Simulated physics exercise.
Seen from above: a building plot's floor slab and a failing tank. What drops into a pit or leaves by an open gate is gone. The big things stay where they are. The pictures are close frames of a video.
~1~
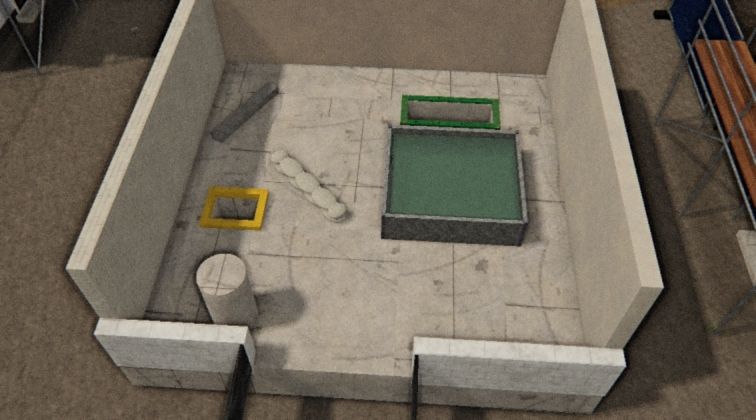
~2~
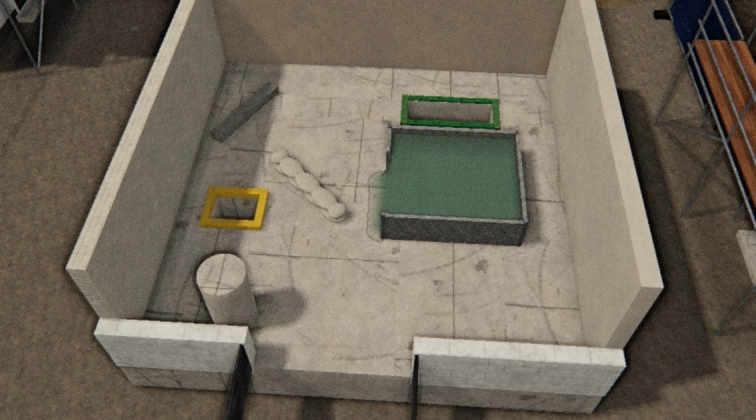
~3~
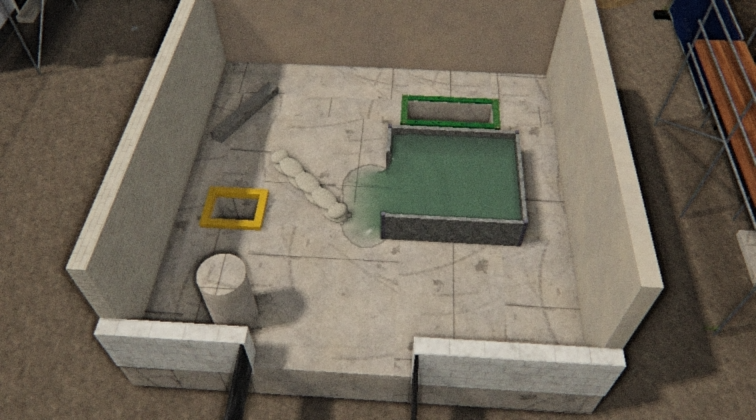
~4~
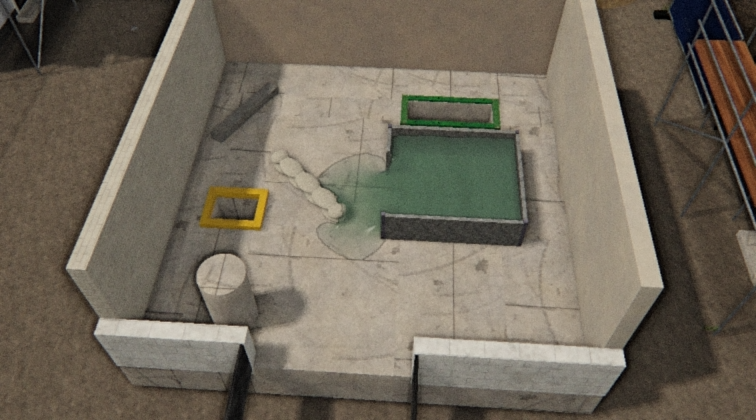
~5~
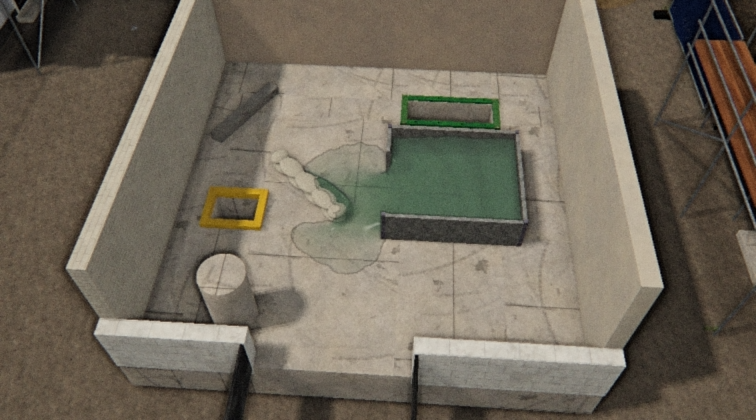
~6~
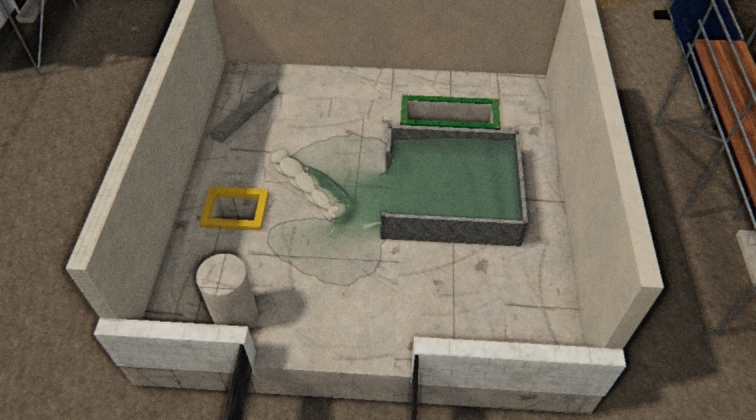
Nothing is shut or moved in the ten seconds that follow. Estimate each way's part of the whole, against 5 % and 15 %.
In the end: The gate takes above 15 %; the green pit takes not even 5 %; the yellow pit takes not even 5 %.
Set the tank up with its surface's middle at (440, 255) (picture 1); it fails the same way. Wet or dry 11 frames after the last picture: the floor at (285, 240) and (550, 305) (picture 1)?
In turn: Under water, no water.
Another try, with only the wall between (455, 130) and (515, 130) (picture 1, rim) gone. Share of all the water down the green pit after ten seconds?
In per cent: Green 45.
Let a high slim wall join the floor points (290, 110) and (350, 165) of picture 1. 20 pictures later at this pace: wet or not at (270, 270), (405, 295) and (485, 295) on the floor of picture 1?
As listed: Awash, not flooded, no water.
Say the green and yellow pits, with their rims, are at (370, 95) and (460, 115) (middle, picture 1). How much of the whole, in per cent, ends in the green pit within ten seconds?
Parts in a hundred: Green 6.
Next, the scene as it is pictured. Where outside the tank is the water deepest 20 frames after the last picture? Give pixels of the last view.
At about (306, 68).
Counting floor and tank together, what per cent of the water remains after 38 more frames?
I make it 88 per cent.
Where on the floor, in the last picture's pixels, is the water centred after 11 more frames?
Close to (377, 194).
A moment on, water covers 20 % of the floor; the gate 0 %, the green pit 0 %, the yellow pit 0 %.
Next, water covers 40 % of the floor; the gate 1 %, the green pit 0 %, the yellow pit 0 %.
Then, water covers 50 % of the floor; the gate 7 %, the green pit 0 %, the yellow pit 0 %.
Later, water covers 65 % of the floor; the gate 12 %, the green pit 0 %, the yellow pit 0 %.
In the end, water covers 80 % of the floor; the gate 20 %, the green pit 0 %, the yellow pit 0 %.
